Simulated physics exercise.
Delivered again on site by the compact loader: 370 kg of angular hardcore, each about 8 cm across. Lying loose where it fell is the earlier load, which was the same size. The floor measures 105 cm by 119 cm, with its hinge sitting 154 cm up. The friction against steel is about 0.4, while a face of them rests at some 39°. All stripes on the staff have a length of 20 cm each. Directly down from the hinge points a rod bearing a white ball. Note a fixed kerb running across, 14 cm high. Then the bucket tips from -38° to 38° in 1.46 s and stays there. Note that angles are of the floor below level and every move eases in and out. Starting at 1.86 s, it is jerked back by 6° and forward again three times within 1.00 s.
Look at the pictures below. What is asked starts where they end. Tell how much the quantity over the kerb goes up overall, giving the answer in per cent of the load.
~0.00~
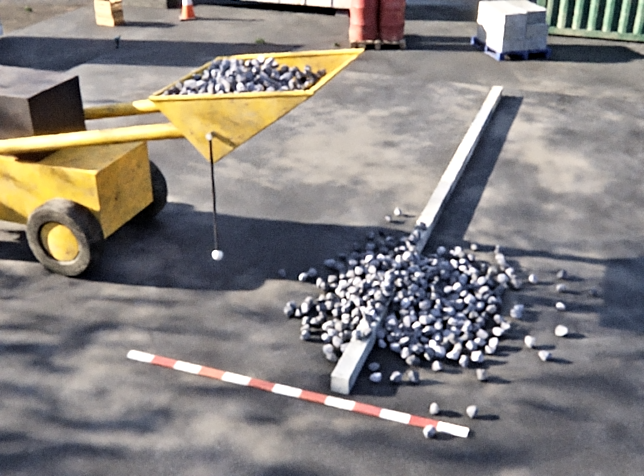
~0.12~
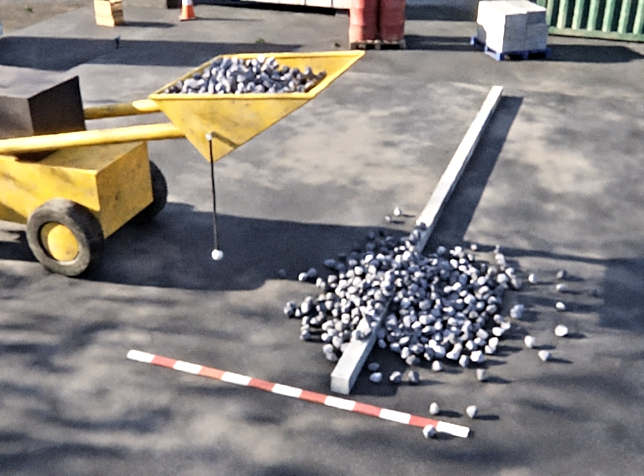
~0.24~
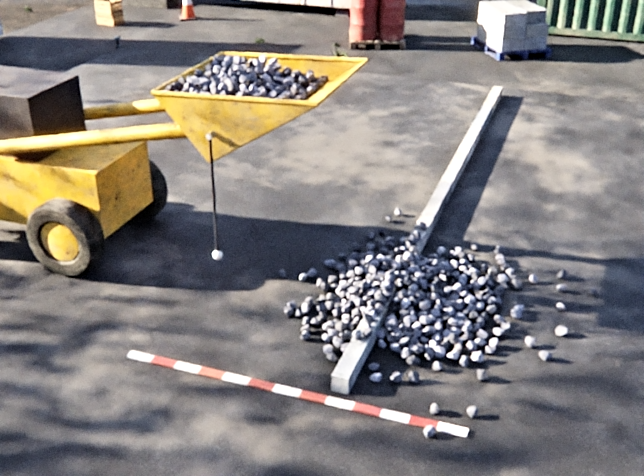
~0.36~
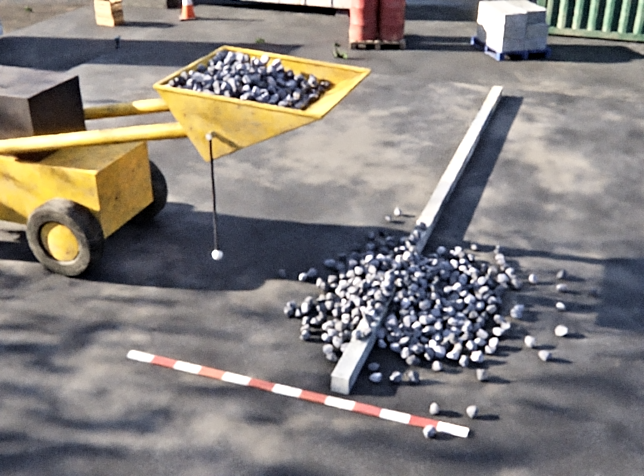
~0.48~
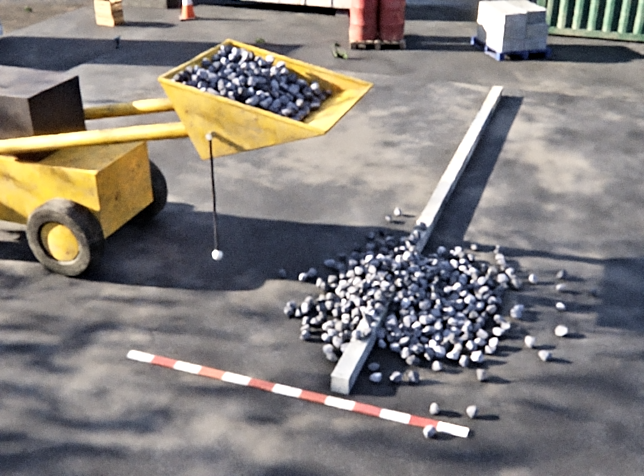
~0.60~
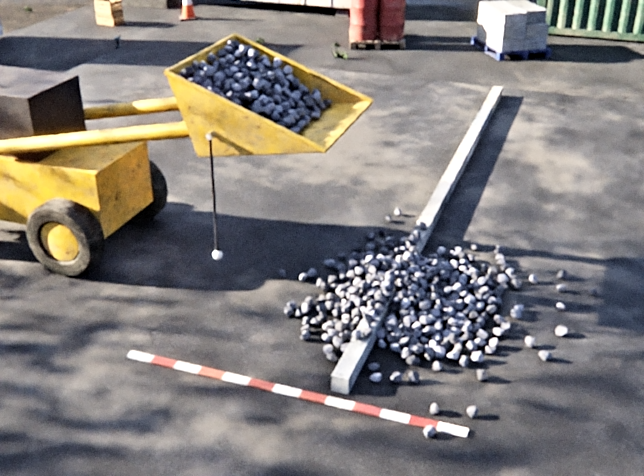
It goes up by roughly 23 per cent.
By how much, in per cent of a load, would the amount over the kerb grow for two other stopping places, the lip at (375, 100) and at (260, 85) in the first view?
90 % and 0 %.
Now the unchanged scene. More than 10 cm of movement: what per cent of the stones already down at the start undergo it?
About 5 %.
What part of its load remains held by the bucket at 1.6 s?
About 75 per cent is held.
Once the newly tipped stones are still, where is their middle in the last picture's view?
In the last view, somewhere near (366, 276).
After 1.1 s the floor is at 26°; in per cent of one load, 100 in the bucket, 43 on this side of the kerb, 57 over the kerb; the foremost stones are at (557, 307).
After 1.6 s the floor is at 38°; in per cent of one load, 75 in the bucket, 67 on this side of the kerb, 57 over the kerb; the foremost stones are at (557, 307).
After 3.3 s the floor is at 38°; in per cent of one load, 0 in the bucket, 120 on this side of the kerb, 80 over the kerb; the foremost stones are at (557, 307).
After 6.1 s the floor is at 38°; in per cent of one load, 0 in the bucket, 120 on this side of the kerb, 80 over the kerb; the foremost stones are at (557, 307). Net gain over the kerb, 23.
